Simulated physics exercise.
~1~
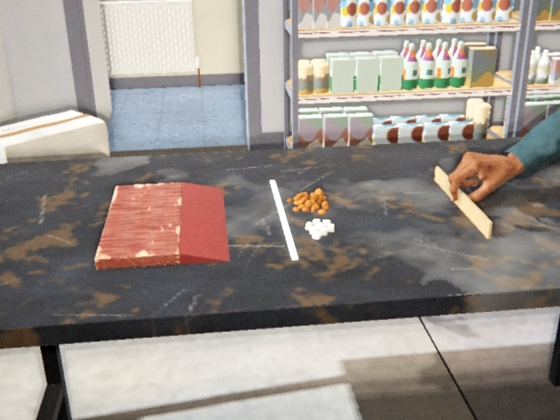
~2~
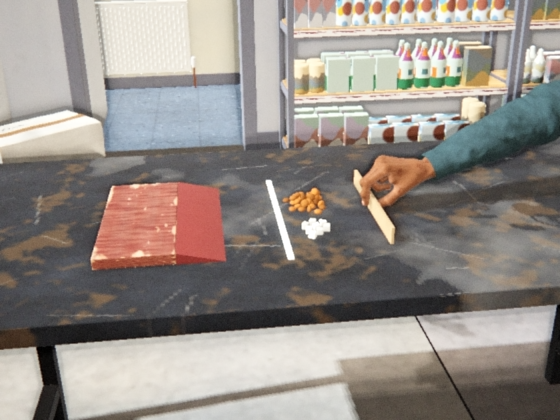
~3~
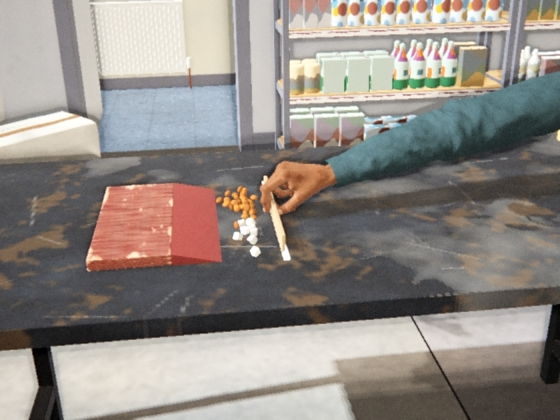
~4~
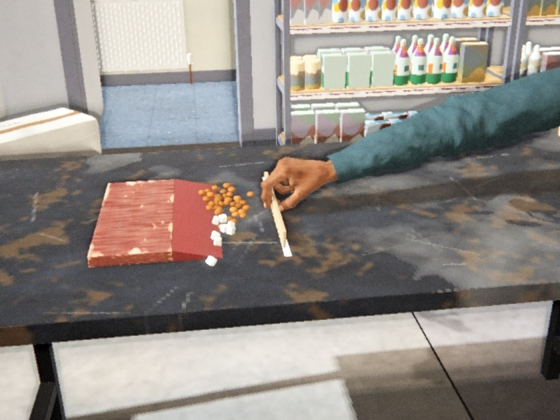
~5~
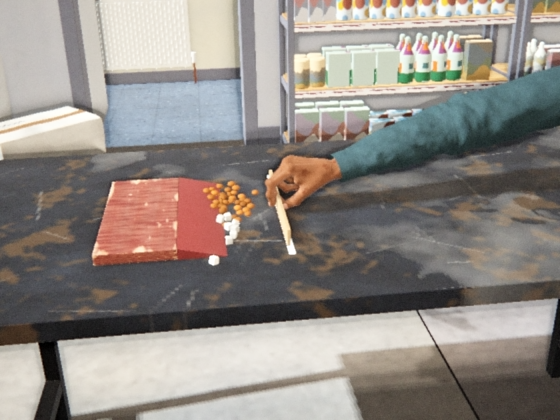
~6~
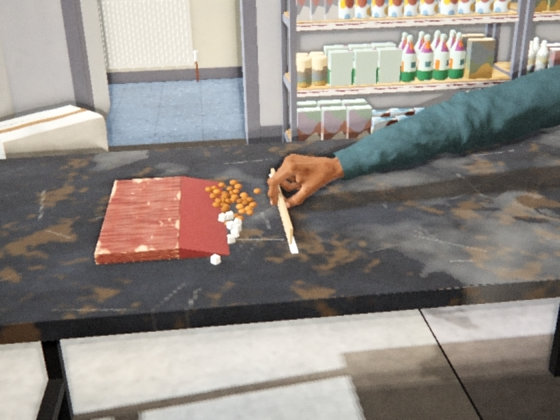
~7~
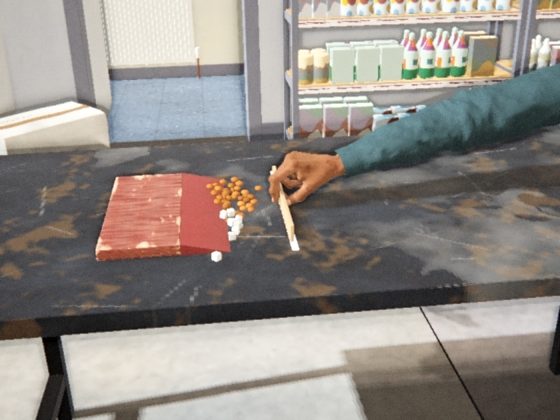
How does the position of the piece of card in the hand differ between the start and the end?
At the start the card is near the right side of the countertop, well away from the small pieces. At the end it is farther left, standing at the white tape line.
